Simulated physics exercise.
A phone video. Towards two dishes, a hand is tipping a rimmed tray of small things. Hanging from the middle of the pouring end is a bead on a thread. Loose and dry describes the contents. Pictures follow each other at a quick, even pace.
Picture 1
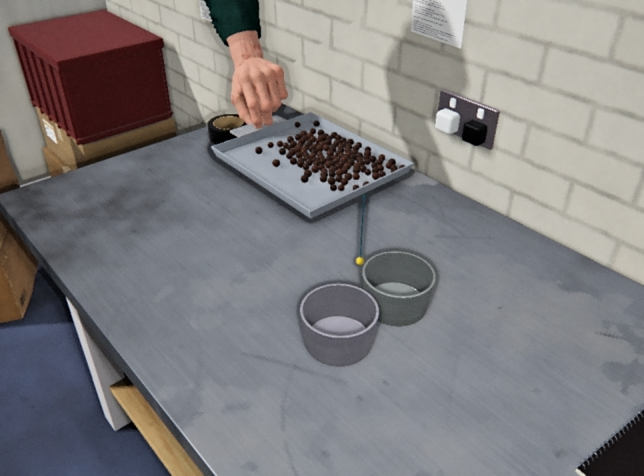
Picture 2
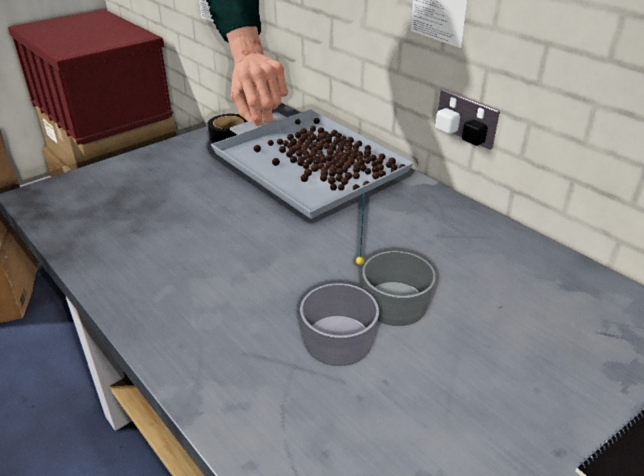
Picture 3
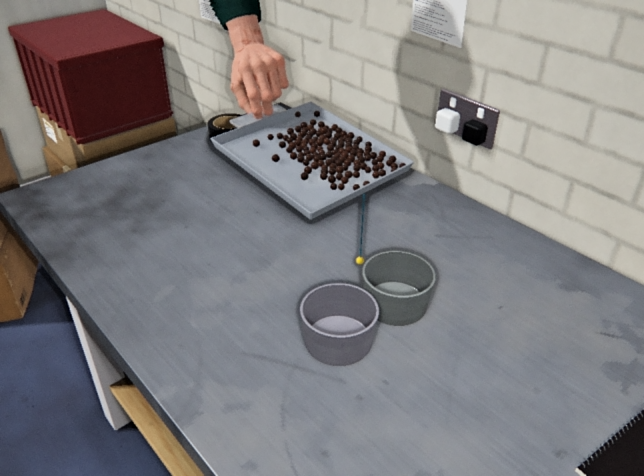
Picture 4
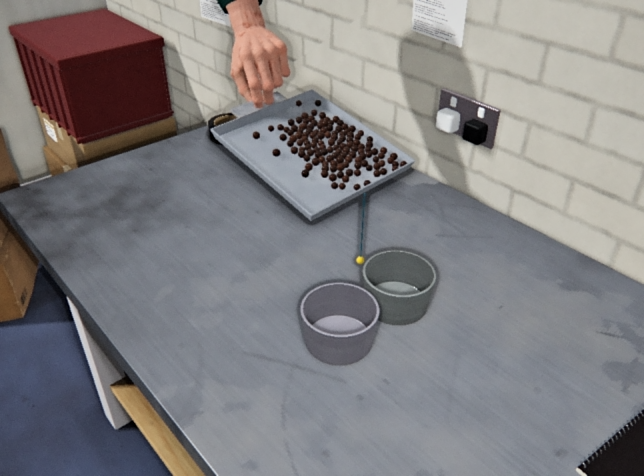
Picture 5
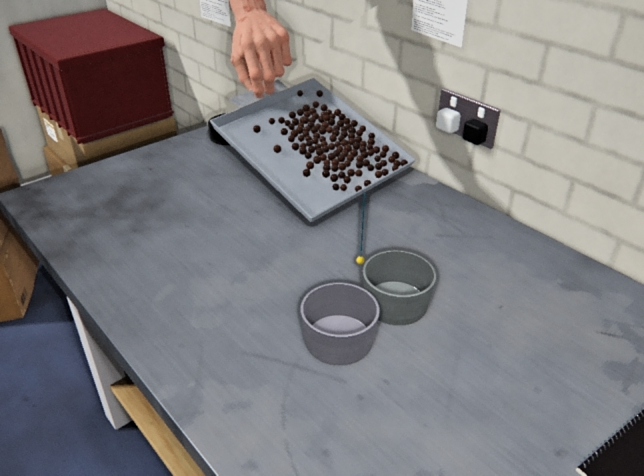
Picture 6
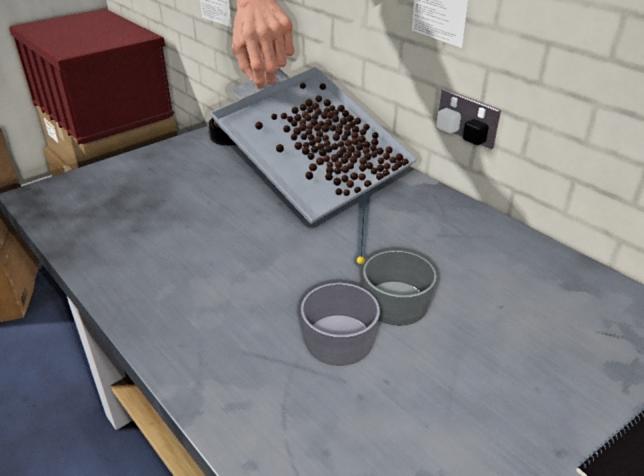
The footage shows a hand gradually raising the far end of a rimmed grey tray of dark brown balls, tilting it lower at the near left corner as the balls shift slightly, while two dishes stay still on the table.
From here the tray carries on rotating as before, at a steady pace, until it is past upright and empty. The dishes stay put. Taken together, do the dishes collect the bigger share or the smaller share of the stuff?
Compared with the spill, the catch will be larger.
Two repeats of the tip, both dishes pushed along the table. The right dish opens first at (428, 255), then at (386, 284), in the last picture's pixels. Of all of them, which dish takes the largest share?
First try, the leftmost dish; second try, the leftmost dish.
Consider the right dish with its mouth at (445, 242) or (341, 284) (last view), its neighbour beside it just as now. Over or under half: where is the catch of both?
Short of half, then beyond half.
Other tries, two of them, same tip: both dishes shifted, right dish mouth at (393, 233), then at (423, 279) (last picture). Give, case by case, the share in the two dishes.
The first try gives 0 per cent, the second 40 per cent.
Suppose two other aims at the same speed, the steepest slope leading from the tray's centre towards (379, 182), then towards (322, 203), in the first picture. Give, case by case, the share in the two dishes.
First some 60, then 70 per cent.
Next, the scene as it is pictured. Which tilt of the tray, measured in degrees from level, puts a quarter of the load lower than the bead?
It is at around 70 degrees by then.
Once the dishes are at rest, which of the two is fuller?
Once things settle, the left of the two ends up fuller.
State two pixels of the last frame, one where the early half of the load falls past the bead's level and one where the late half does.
It passes near (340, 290) first and then near (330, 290).
Shortly afterwards, tray tipped steeply; near two thirds on the tray; a little in the left dish; only a few in the right dish; only a few outside both; near a quarter in the air.
Next, tray tipped past a quarter turn; the bulk in the left dish; a little in the right dish; a little outside both; a little in the air.
Some moments later, tray tipped past a quarter turn; the bulk in the left dish; a little in the right dish; a little outside both.
In the end, tray tipped past a quarter turn; the bulk in the left dish; a little in the right dish; a little outside both.
